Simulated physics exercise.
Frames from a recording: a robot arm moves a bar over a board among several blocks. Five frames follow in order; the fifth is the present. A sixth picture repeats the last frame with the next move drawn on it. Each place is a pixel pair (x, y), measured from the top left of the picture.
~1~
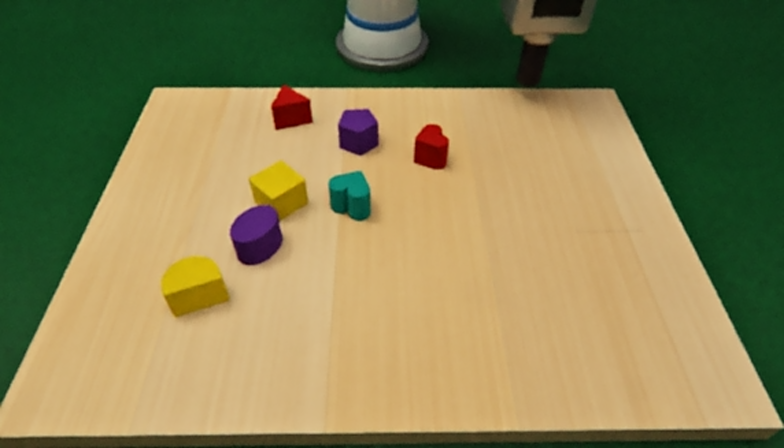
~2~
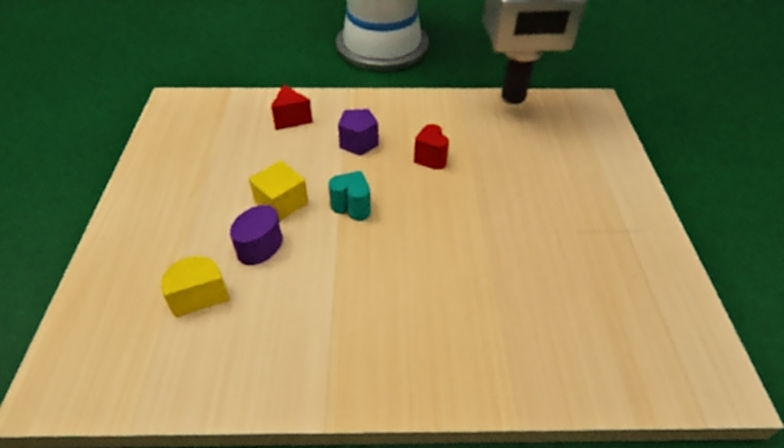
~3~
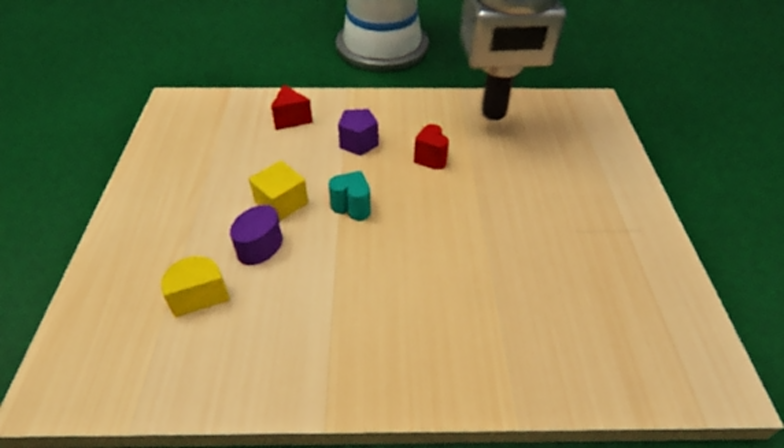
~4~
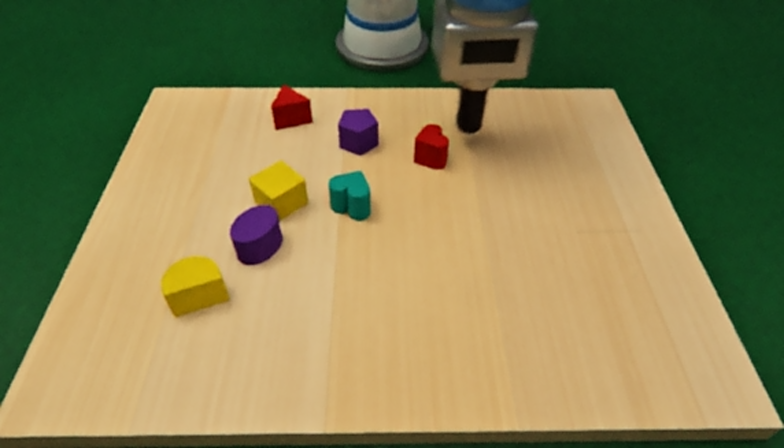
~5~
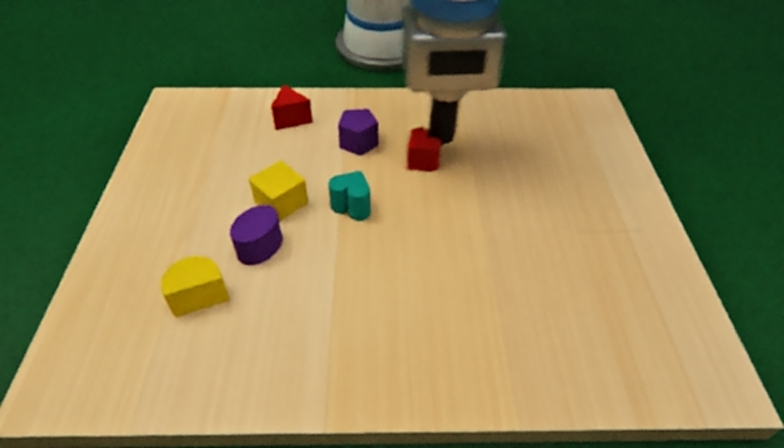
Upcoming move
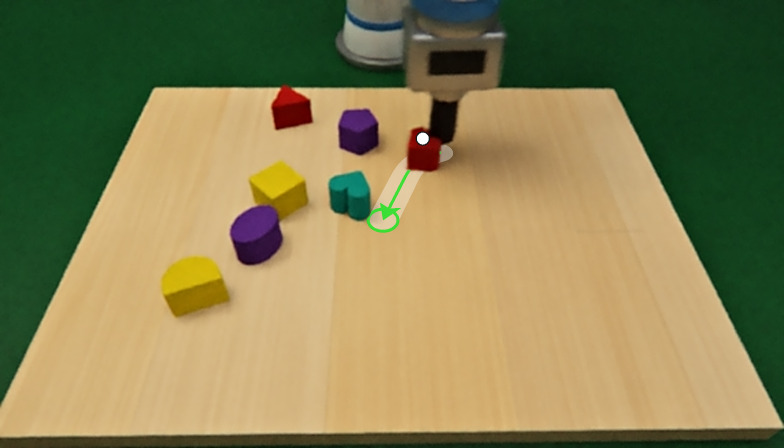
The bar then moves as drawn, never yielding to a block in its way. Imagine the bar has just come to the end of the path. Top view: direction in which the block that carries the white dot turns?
It is turned clockwise.
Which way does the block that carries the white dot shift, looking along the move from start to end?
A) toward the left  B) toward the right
Letter B.
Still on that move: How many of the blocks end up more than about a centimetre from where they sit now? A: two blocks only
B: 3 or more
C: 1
I choose A.
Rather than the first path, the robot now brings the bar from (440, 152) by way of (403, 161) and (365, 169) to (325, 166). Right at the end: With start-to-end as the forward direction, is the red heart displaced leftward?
Yes.
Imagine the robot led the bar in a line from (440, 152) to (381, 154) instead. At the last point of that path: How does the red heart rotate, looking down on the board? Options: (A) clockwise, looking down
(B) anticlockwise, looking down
My pick is B.
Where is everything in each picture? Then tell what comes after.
In the first frame, tip of the bar at (528, 81), middles of tops, turquoise heart at (351, 183), purple pentagon at (358, 119), red heart at (433, 135).
In the second frame, bar at (513, 98), nothing pushed.
In the third frame, bar at (493, 114), nothing pushed.
In the fourth frame, bar at (469, 127), nothing pushed.
In the fifth frame, bar at (441, 137), turquoise heart at (351, 183), purple pentagon at (358, 119), red heart at (423, 139).
The line goes from (440, 152) through (412, 168) and (397, 192) to (383, 220); the dot is on the red heart.
The first path, step by step. One third of the way, bar at (412, 153); red heart at (391, 154).
Two thirds of the way, bar at (398, 177); turquoise heart at (346, 185), turned 15° anticlockwise; red heart at (371, 169), turned 35° clockwise.
At the end, bar at (383, 205); turquoise heart at (337, 187), turned 15° anticlockwise; purple pentagon unmoved; red heart at (366, 173), turned 65° clockwise.
